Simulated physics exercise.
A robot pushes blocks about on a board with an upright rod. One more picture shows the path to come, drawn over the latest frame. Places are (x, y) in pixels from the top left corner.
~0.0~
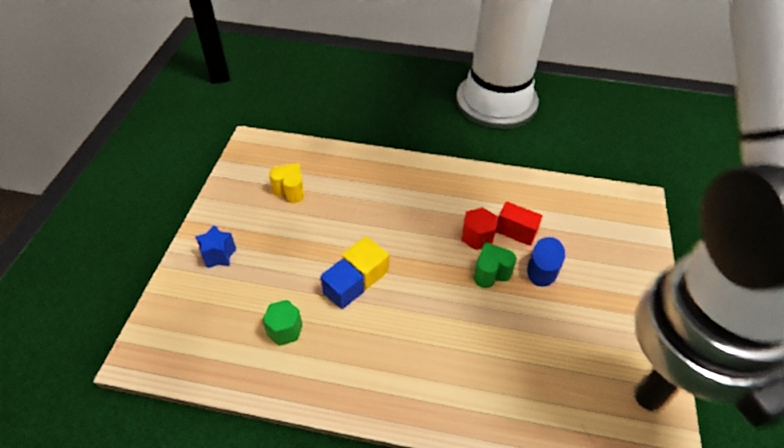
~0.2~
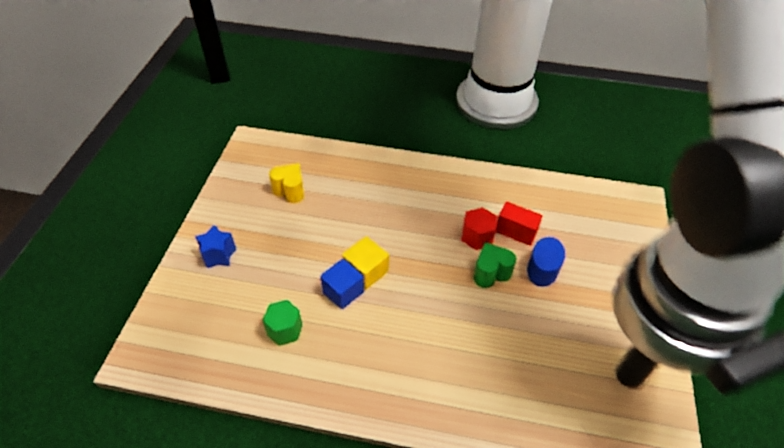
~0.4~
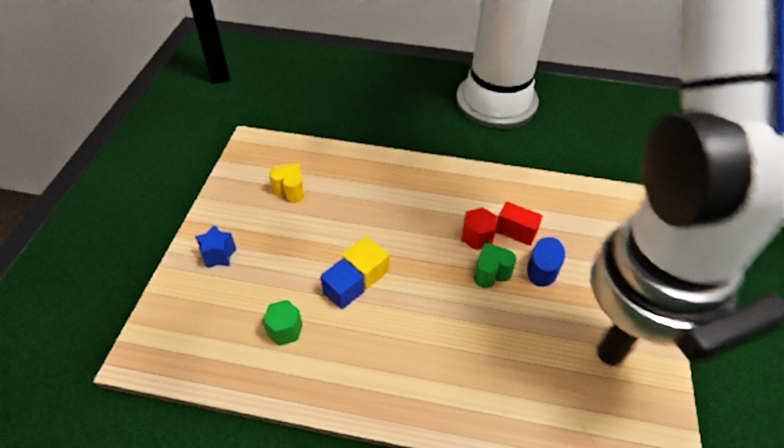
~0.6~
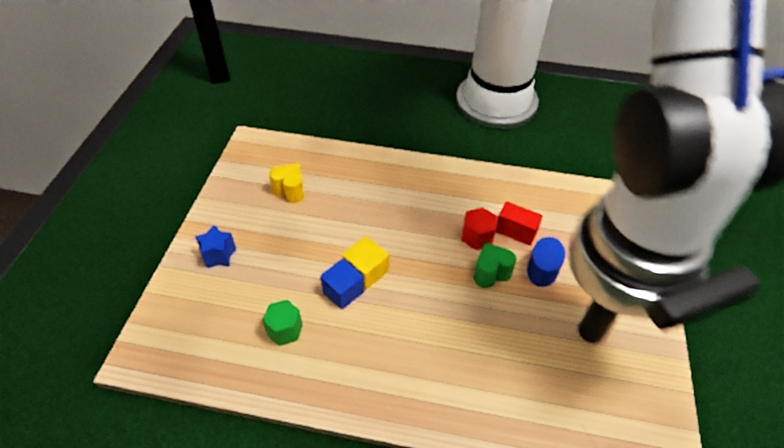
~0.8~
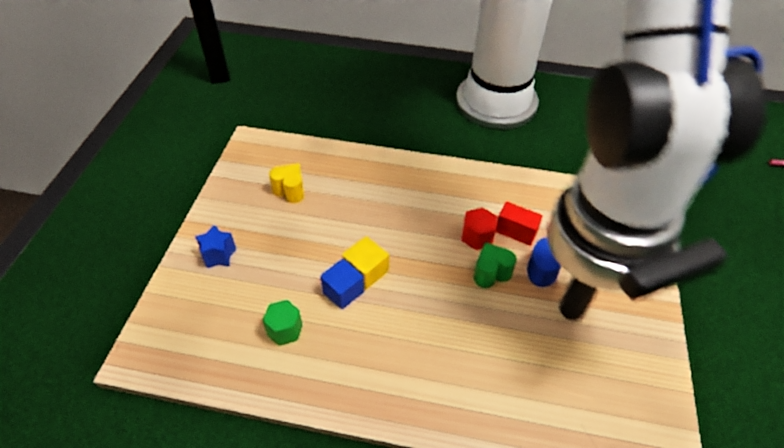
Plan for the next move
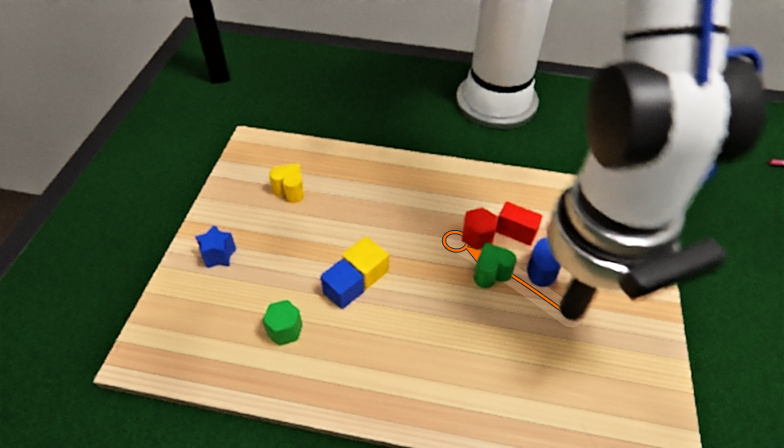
A white and black robot arm with an upright dark rod stands over the right side of a pale wooden board on a green surface, seen from above at an angle. A yellow heart, blue star, green hexagon and touching yellow and blue blocks sit left, with red, green and blue blocks right of centre. The arm glides up and leftward, while the blocks and camera stay still.
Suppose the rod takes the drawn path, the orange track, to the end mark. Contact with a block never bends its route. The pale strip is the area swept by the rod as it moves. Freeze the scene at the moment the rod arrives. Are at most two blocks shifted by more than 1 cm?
Answer: No.
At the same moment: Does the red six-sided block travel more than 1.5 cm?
In short: Yes.
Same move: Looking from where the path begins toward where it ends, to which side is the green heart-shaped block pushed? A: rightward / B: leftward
I choose B.
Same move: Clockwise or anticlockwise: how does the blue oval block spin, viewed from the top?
It turns round clockwise.
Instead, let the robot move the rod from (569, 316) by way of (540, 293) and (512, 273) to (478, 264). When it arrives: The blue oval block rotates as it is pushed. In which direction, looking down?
From overhead, the rotation is clockwise.
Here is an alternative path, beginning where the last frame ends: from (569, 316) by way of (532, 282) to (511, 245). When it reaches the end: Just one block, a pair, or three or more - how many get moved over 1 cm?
Moved: 2.
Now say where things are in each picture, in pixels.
Lower end of the rod (649, 398), tops of blocks, red six-sided block (481, 220), green heart-shaped block (495, 257), red rectangle (521, 215), blue oval block (549, 253), in the first picture.
Rod (630, 376), blocks as before, in the second picture.
Rod (611, 354), blocks as before, in the third picture.
Rod (591, 332), blocks as before, in the fourth picture.
Rod (572, 310), red six-sided block (481, 220), green heart-shaped block (495, 257), red rectangle (521, 215), blue oval block (549, 253), in the fifth picture.
The drawn path runs from (569, 316) over (511, 275) to (456, 241).
On the path given first. One third of the way, rod (532, 282); blue oval block (545, 247), turned 25° clockwise.
Two thirds of the way, rod (494, 257); green heart-shaped block (468, 251), turned 50° anticlockwise; blue oval block (542, 243), turned 45° clockwise.
At the end, rod (457, 235); red six-sided block (472, 207), turned 50° clockwise; green heart-shaped block (453, 246), turned 120° anticlockwise; red rectangle not moved; blue oval block (542, 243), turned 45° clockwise.
